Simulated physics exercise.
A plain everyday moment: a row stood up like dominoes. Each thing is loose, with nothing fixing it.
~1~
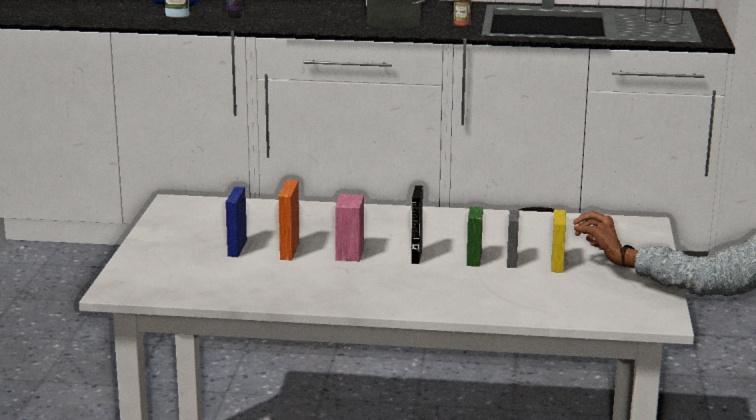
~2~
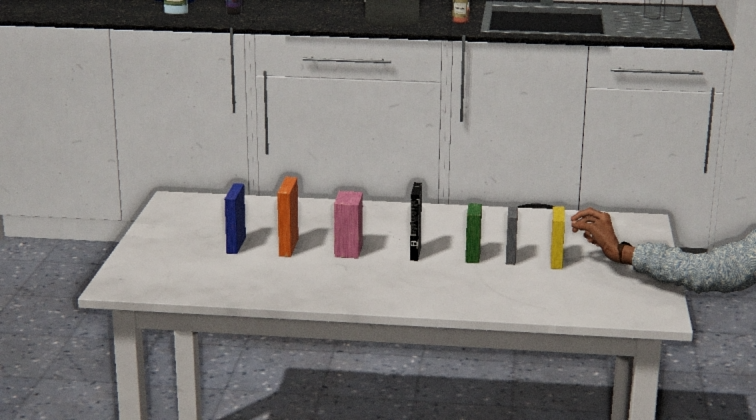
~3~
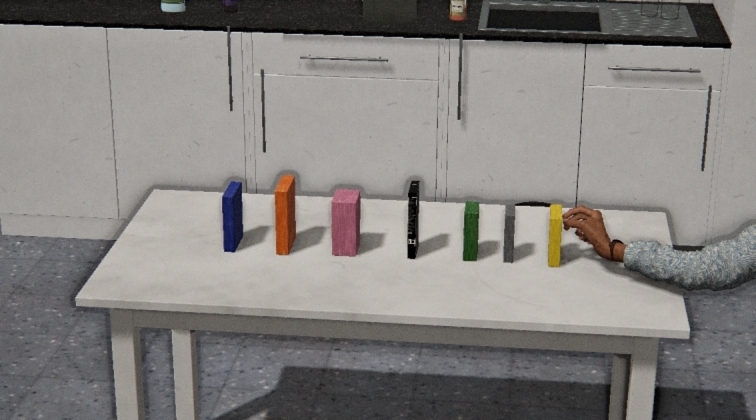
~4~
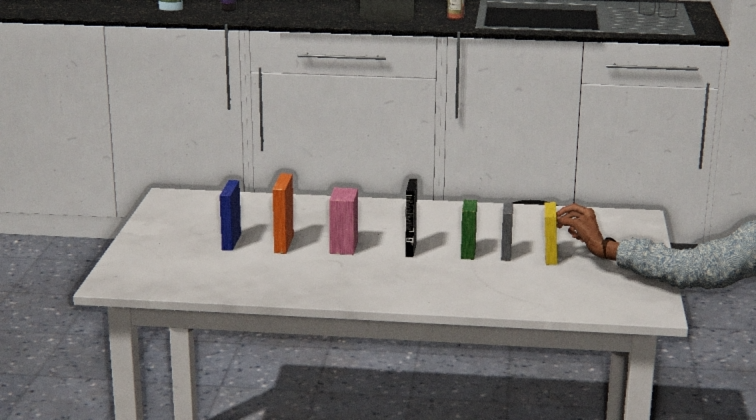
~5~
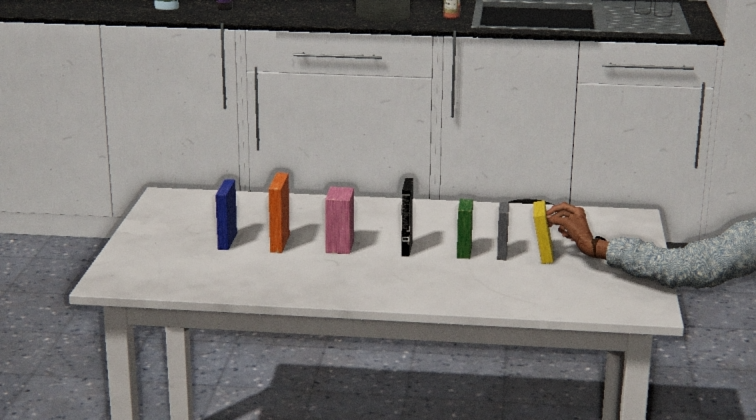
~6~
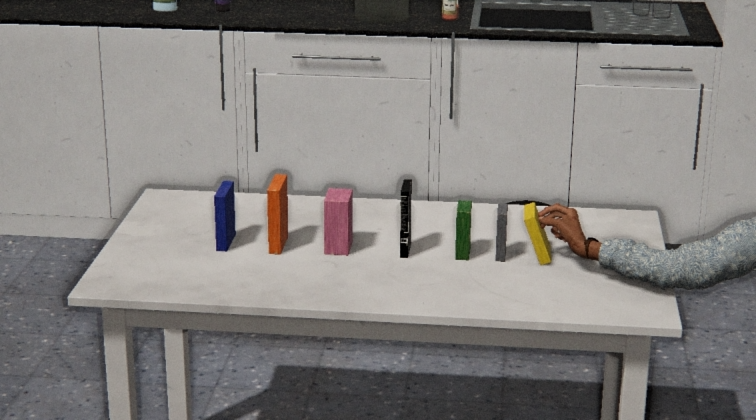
On a white table in a kitchen, seven upright pieces of different colours stand spaced in a row as a hand reaches in from the right, touches the yellow block at that end and tilts it leftward toward the grey one.
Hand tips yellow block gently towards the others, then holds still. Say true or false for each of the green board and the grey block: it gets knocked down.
Green board - true; grey block - true.
Then, 0.30 s past the last view, yellow block 68° over; grey block rocked 39° from its first pose near (483, 234); green board rocked 11° from its first pose near (459, 229).
Then, 0.50 s past the last view, yellow block 76° over; green board on its side near (431, 242); grey block rocked 68° from its first pose near (472, 242); black packet displaced a little.
Then, 1.30 s past the last view, yellow block 77° over; green board on its side near (426, 246); grey block rocked 71° from its first pose near (469, 243); black packet rocked 36° from its first pose.
Finally, down or leaning hard on the table, grey block, green board and black packet; the other 2 still in place. Final places as the last picture's camera would see them, green board near (426, 246), grey block near (469, 242).
